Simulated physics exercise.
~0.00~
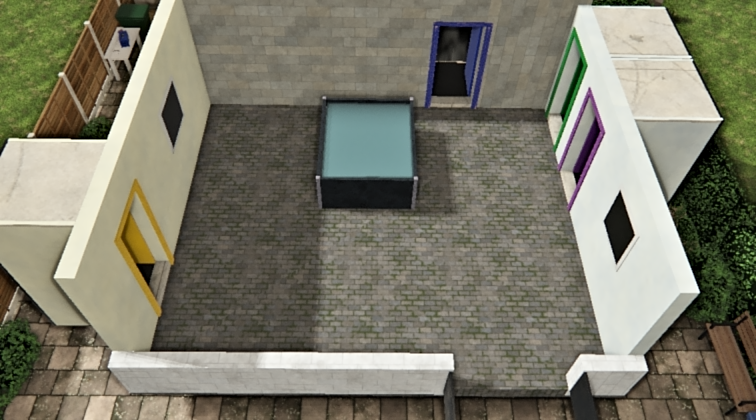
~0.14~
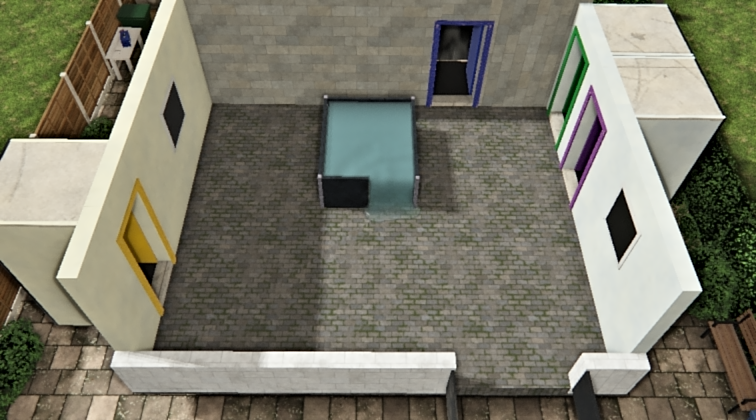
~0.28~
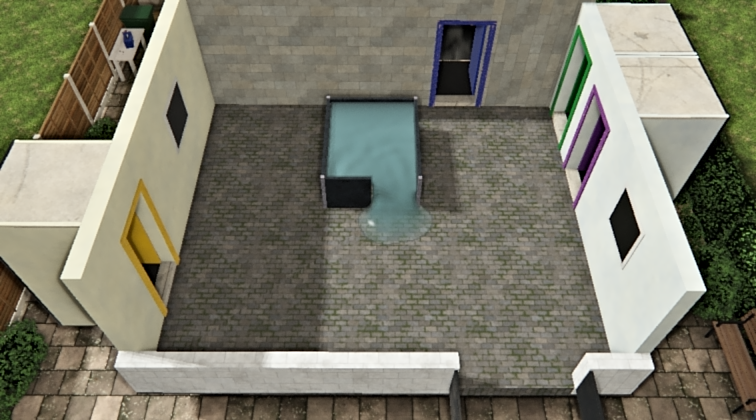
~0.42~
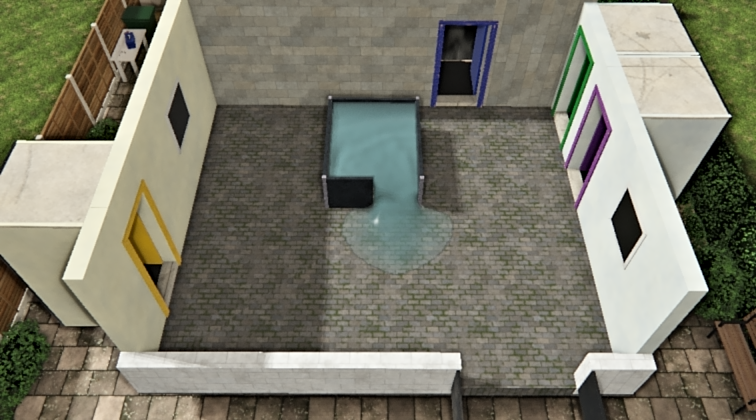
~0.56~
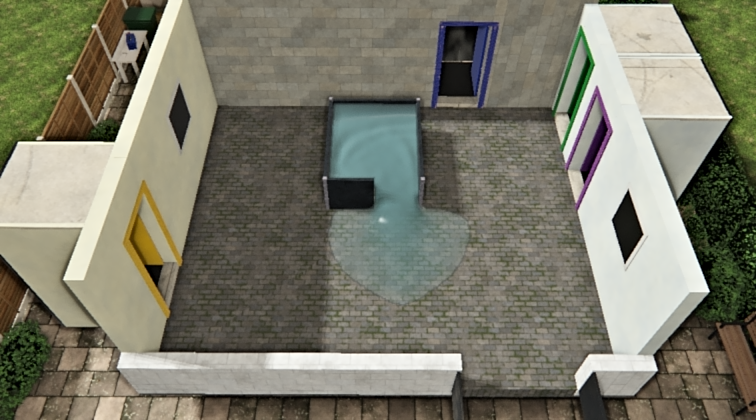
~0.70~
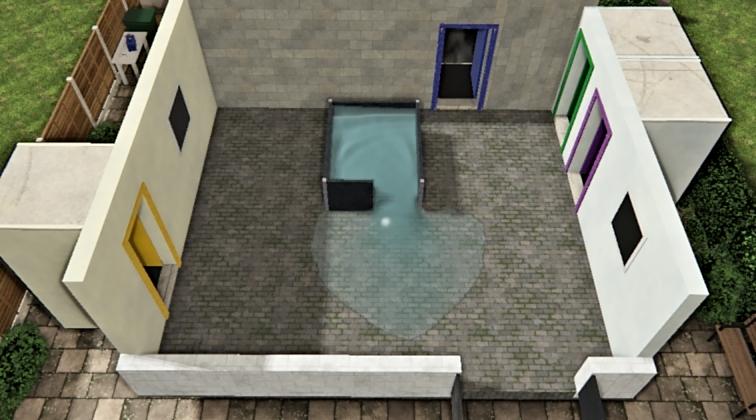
The clip opens on a walled yard seen from above, with a full, still water tank near the back wall. The right part of its front side opens, and water pours out onto the paving, spreading toward the near wall in a widening, thinning sheet as the tank's level drops slightly.
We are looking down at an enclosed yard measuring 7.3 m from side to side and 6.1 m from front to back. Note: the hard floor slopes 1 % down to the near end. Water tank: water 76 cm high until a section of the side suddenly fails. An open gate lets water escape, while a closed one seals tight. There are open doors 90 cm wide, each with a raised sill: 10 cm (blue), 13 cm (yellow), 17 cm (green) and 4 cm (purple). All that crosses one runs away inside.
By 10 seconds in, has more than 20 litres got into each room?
Room by room: Behind the blue door, no; behind the yellow door, no; behind the green door, no; behind the purple door, no.
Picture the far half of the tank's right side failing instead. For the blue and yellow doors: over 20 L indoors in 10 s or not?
Result: Blue limit passed, yellow limit not passed.
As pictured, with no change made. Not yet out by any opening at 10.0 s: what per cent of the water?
Close to 66 in a hundred remains.
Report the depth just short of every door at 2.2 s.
In cm: Blue 0, yellow 0, green 0, purple 0.
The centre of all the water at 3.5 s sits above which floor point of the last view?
Around (373, 247) in the last picture.
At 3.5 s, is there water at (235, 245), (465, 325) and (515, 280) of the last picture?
The first point is not yet hit, the second is awash and the third is awash.
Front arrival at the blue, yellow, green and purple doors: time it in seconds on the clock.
Arrival: Blue not in the 10 s, yellow 3.2 s, green not within the 10 s, purple 6.0 s.
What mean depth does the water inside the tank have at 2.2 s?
The mean depth is some 41 cm.
After 1.4 s water covers 30 % of the floor and is deepest (35 cm) near (401, 219); blue door not reached, yellow door not reached, green door not reached, purple door not reached.
After 2.2 s water covers 40 % of the floor and is deepest (30 cm) near (382, 365); blue door not reached, yellow door not reached, green door not reached, purple door not reached.
After 3.5 s water covers 40 % of the floor and is deepest (23 cm) near (165, 374); blue door not reached, yellow door 9 cm at the sill, 0 L in, green door not reached, purple door not reached.
After 6.0 s water covers 60 % of the floor and is deepest (15 cm) near (154, 374); blue door not reached, yellow door 10 cm at the sill, 0 L in, green door not reached, purple door not reached.
After 10.0 s water covers 85 % of the floor and is deepest (8 cm) near (154, 374); blue door not reached, yellow door 6 cm at the sill, 0 L in, green door not reached, purple door 2 cm at the sill, 0 L in.
